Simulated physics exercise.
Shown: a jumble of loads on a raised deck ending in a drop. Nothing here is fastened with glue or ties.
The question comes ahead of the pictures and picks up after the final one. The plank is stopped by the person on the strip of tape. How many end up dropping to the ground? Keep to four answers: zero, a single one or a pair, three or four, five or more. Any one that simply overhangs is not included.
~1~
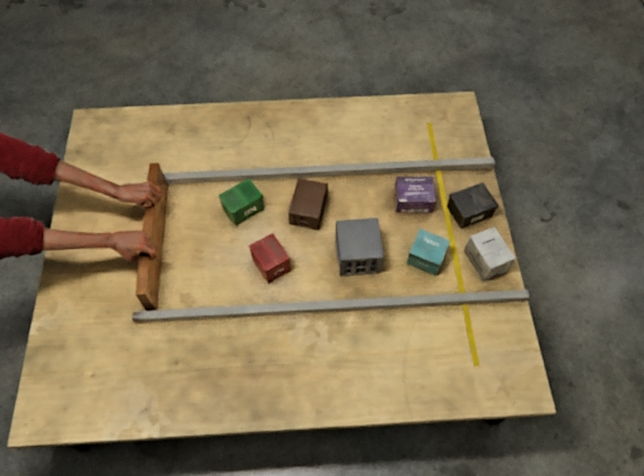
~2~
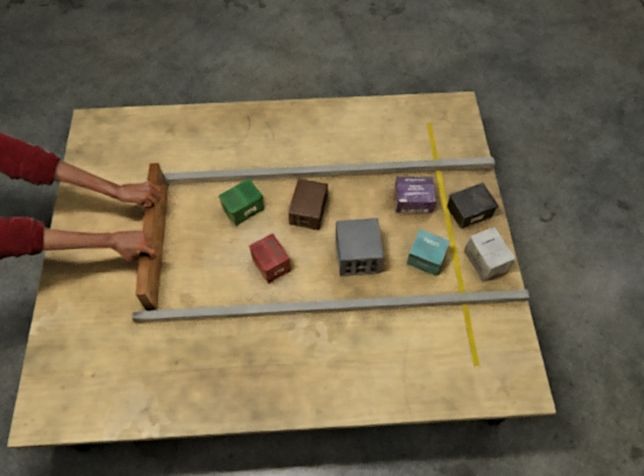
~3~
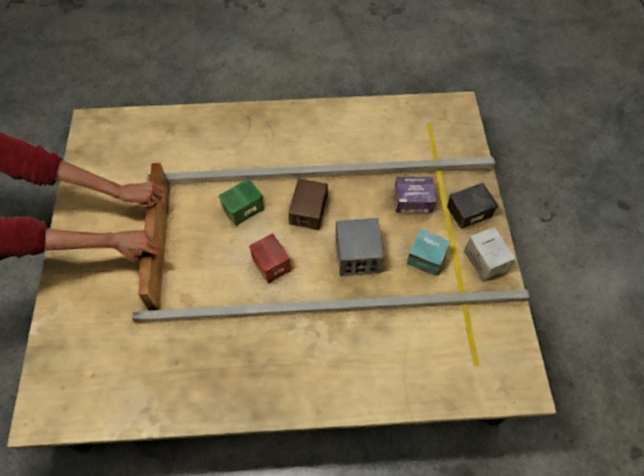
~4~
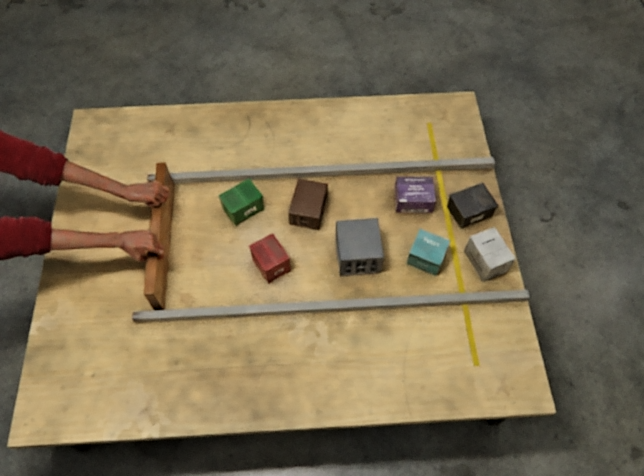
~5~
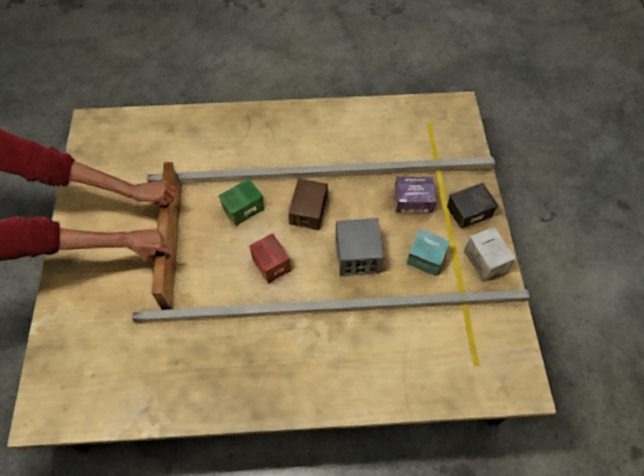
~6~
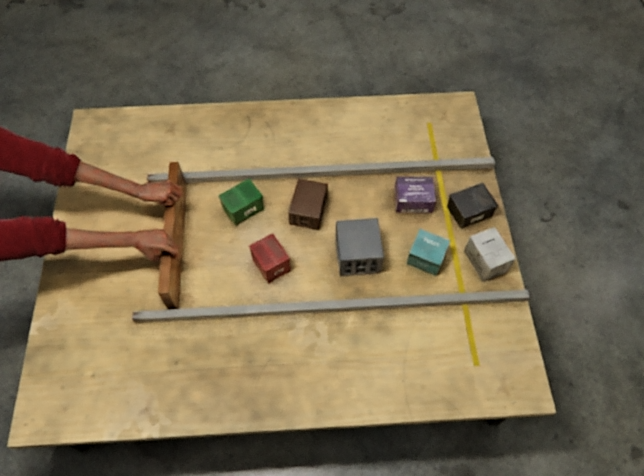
Watching this, the number dropping off is three to four.
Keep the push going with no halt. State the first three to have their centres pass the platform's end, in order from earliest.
Black tote, white box, purple box.
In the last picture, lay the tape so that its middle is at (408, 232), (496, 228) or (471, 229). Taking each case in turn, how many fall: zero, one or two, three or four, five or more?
Result per tape, in order - 1 or 2 / five or more / at least five.
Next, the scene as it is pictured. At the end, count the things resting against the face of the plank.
2 touch it.
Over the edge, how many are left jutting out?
Tally: 2.
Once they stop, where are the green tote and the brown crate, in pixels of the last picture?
Final positions - green tote around (465, 199), brown crate around (500, 202).
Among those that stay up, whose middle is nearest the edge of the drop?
The brown crate is foremost.
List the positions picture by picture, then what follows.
White box (489, 255); black tote (472, 206); turquoise box (428, 252); plank (153, 235); tape (450, 230), in the first frame.
Black tote (472, 206); purple box (415, 195), in the second frame.
Turquoise box (428, 252); red tote (270, 259), in the third frame.
White box (489, 255); green tote (242, 202), in the fourth frame.
Black tote (472, 206); brown crate (308, 204), in the fifth frame.
White box (489, 255); black tote (472, 206); turquoise box (428, 252); plank (173, 234); tape (450, 230), in the sixth frame.
Soon after, none off yet; white box at rest near (489, 255); black tote at rest near (472, 206); turquoise box at rest near (428, 252).
In the end, the number that fall off is three or four; gone, purple box, turquoise box, black tote and white box.
